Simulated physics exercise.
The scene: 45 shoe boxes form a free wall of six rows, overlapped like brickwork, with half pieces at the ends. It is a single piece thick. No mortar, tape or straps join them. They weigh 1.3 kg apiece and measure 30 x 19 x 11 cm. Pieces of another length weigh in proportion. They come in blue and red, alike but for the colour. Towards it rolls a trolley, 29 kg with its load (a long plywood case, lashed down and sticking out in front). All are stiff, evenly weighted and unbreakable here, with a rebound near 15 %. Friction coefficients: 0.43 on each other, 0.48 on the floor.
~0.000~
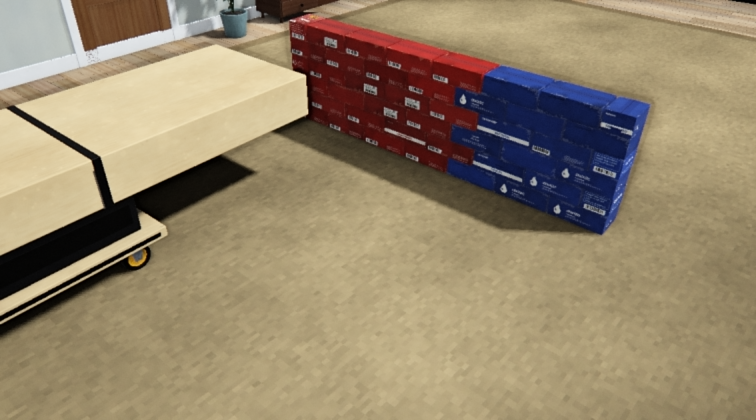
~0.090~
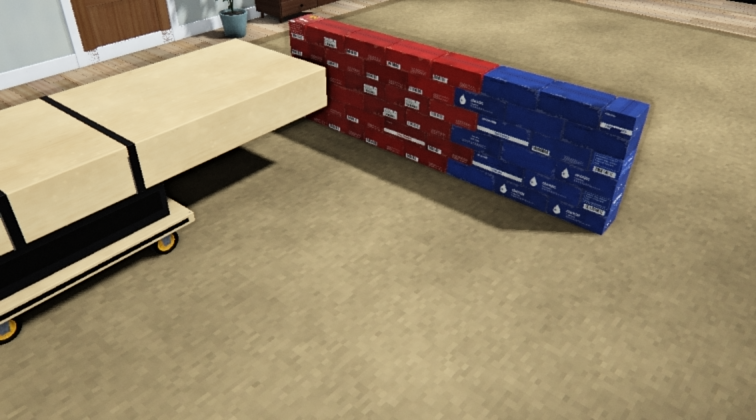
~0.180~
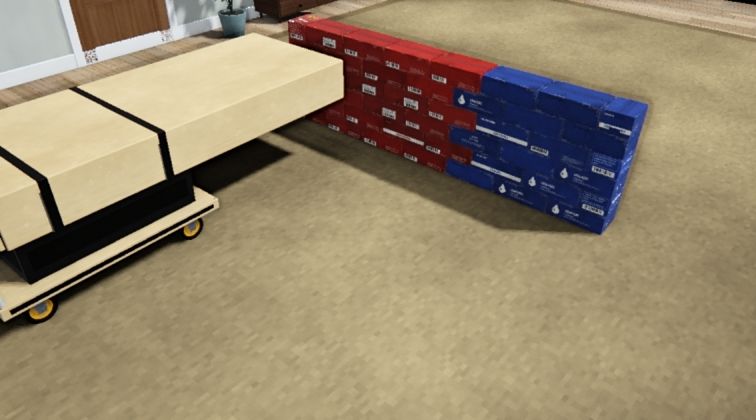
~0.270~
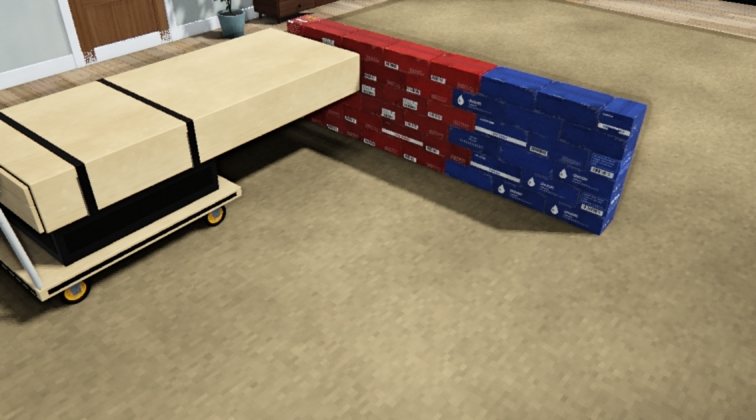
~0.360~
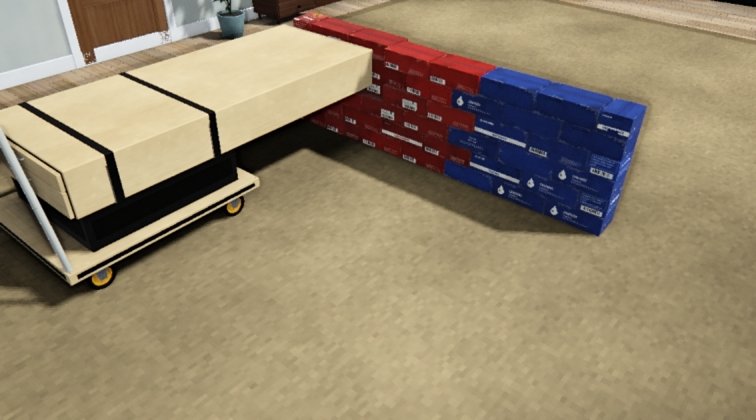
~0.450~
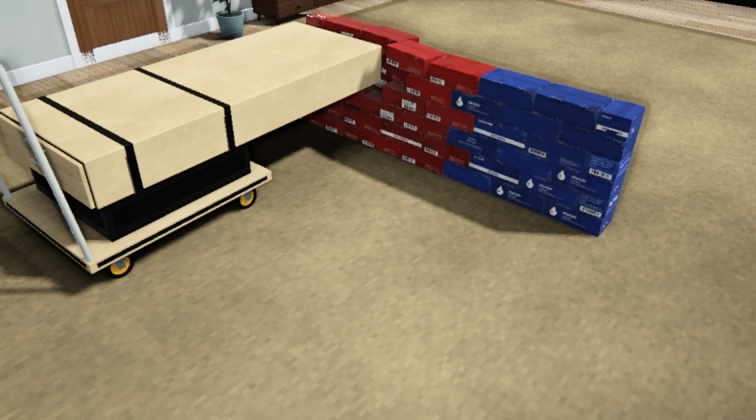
In a room with a carpeted floor, a trolley carrying a long, strapped pale case rolls rightward towards a wall of stacked red and blue boxes, and the case's front end pushes into the red section, shifting several boxes.
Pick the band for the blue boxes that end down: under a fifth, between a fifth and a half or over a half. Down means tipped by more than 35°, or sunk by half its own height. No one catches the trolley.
Ending down: Fewer than one in five.
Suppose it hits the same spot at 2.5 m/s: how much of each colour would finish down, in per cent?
In that case blue 0, red 60 per cent.
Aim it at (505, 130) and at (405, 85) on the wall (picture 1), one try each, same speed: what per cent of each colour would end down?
Blue 70 then 10, red 30 then 40 per cent.
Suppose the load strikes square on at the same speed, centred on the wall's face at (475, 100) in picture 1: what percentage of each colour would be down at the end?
In that case blue 50, red 30 per cent.
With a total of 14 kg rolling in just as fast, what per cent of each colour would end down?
In that case blue 0, red 50 per cent.
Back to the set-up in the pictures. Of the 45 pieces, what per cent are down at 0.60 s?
By then 20 per cent.
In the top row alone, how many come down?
The count is 4.
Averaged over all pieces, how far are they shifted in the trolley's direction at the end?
Some 15 cm on average.
By 0.60 s, load 29 cm past the wall's line, still rolling; none of the 18 blue boxes down (8 of 45 in all colours); top blue box unmoved; top red box tilted 40°, 12 cm lower.
By 0.98 s, load 61 cm past the wall's line, still rolling; none of the 18 blue boxes down (11 of 45 in all colours); top blue box unmoved; top red box upside down.
When it is over (2.9 s), load 1.07 m past the wall's line, stopped; none of the 18 blue boxes down (14 of 45 in all colours); top blue box unmoved; top red box upside down. That is 0 per cent. In pixels of the last frame, middles, top blue box near (514, 89), top red box near (381, 72).
